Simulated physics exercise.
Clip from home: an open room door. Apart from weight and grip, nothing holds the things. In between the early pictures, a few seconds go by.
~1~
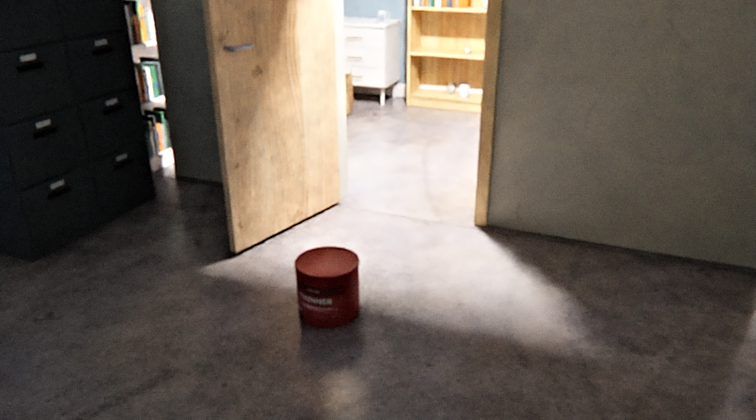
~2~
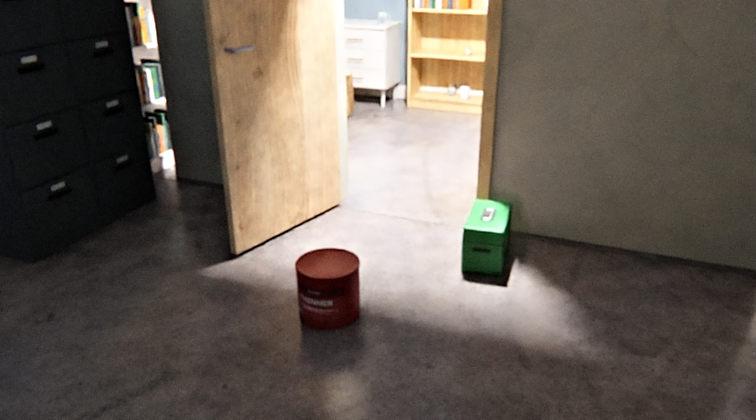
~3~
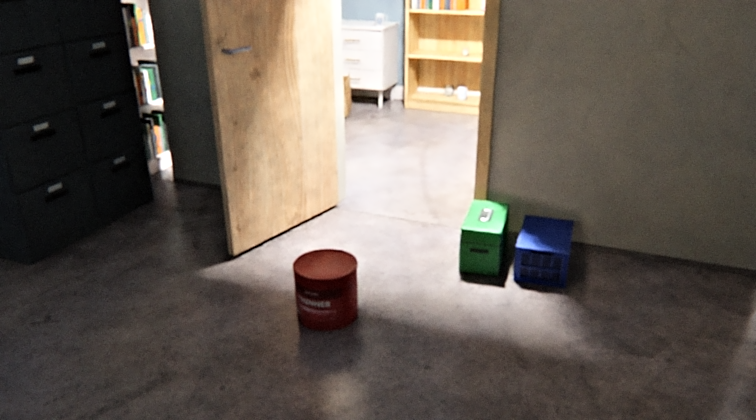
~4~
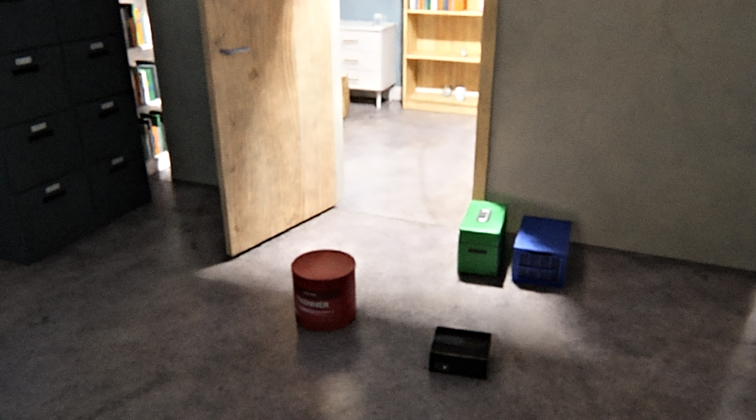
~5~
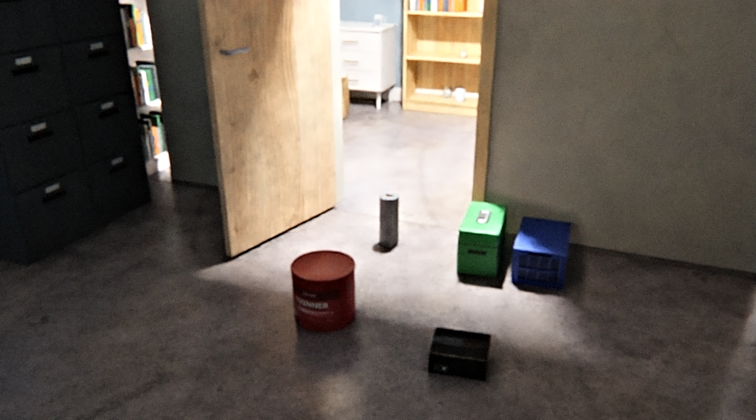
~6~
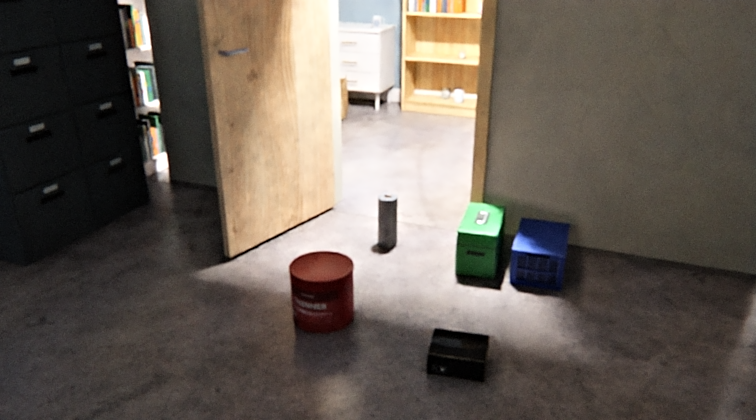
Wide-open wooden door standing still as a green toolbox, blue crate, black parcel and grey roll appear in turn around a red pail.
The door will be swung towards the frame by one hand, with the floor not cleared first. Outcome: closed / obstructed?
Closed.
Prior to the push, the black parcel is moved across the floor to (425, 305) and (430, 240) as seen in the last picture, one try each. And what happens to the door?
First try: It shuts; second try: It is blocked.
Then, 1.10 s past the last view, open by 66°.
Then, 1.90 s past the last view, open by 25°; grey roll displaced about its own width near (413, 213).
Then, 2.30 s past the last view, open by 5°; grey roll displaced well along near (436, 201).
Finally, open by 0°; moved from the start, grey roll; the other 4 still in place. Final places as the last picture's camera would see them, grey roll near (443, 195).
